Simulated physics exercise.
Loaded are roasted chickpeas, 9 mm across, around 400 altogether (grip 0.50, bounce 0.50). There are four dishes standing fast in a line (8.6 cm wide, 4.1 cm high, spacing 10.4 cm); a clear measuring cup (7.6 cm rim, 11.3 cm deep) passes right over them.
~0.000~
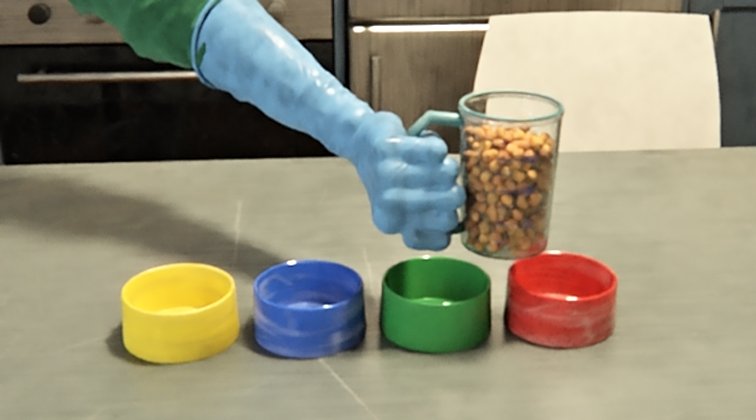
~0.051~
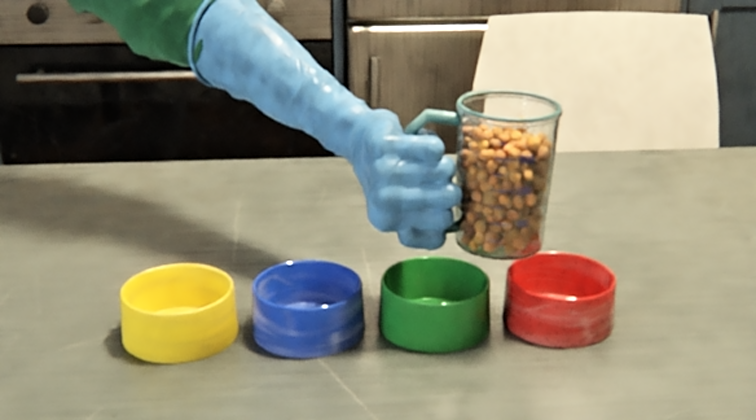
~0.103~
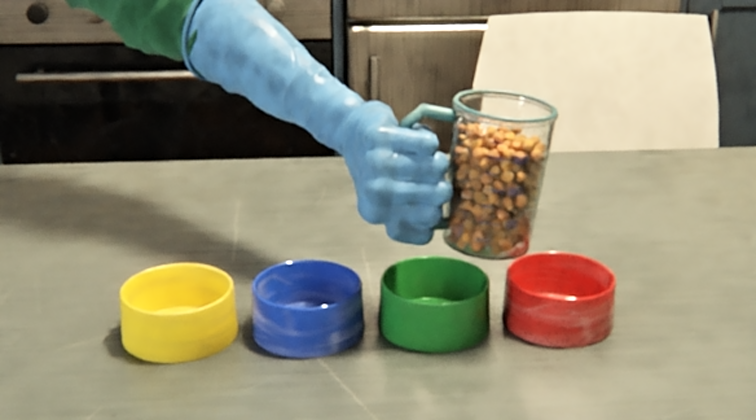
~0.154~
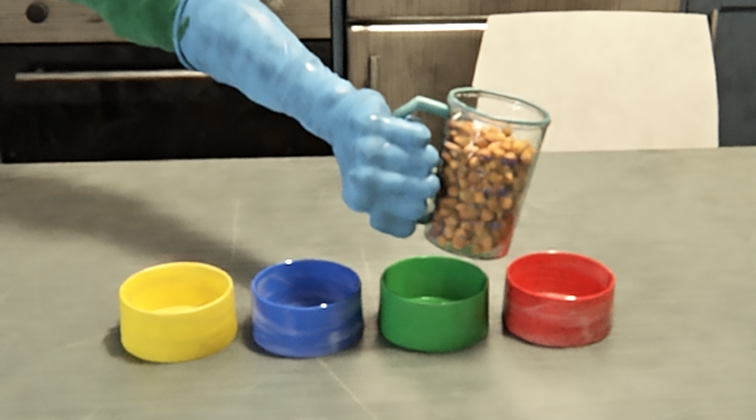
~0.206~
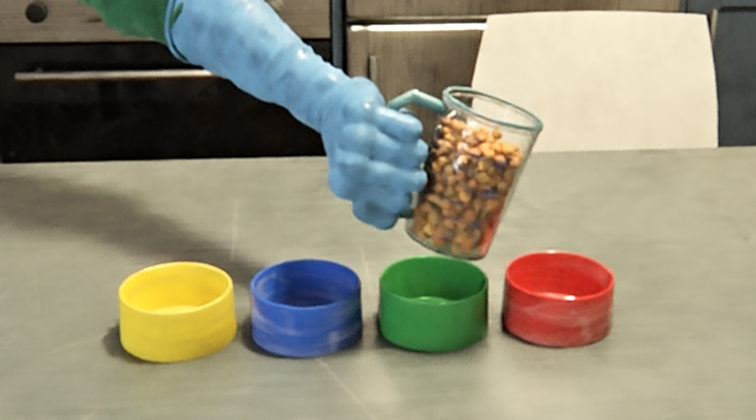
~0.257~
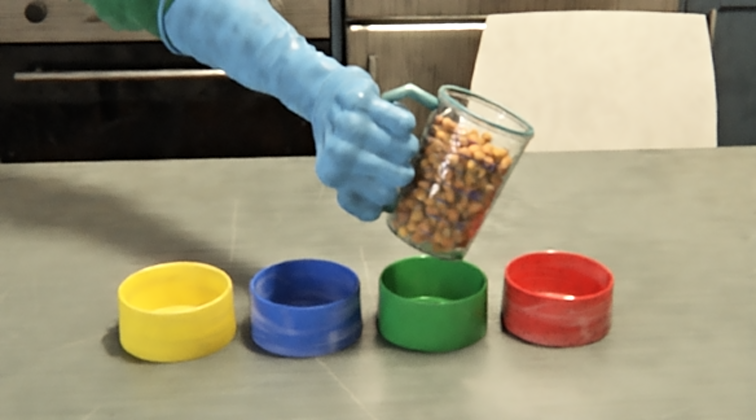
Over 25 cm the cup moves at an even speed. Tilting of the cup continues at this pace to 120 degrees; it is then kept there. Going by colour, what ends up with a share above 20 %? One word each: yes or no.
Red: No; blue: Yes; green: No; yellow: No; counter: Yes.
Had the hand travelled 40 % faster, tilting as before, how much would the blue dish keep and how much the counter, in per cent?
Result - blue dish: 60; counter: 40.
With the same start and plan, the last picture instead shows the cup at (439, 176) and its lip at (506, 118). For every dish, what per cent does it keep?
In the end red holds 0, blue holds 70, green holds 0, yellow holds 0.
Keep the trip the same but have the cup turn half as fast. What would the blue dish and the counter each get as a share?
In that case the blue dish gets 70 while the counter gets 30.
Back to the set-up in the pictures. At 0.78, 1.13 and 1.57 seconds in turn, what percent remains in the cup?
First 100, then 65, then 5 per cent.
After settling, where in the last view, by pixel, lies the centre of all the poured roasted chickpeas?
Near (294, 308).
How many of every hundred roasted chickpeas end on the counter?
About 30 percent.
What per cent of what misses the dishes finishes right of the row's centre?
10 per cent.
Then, at 0.78 s, tilt 85 degrees; cup holds 100 %.
Then, at 1.13 s, tilt 120 degrees; cup holds 65 %, blue 25 %, green 5 %.
Then, at 1.57 s, tilt 120 degrees; cup holds 5 %, blue 70 %, green 5 %.
By 2.3 s all is still; red 0 %, blue 70 %, green 5 %, yellow 0 %, counter 30 %.
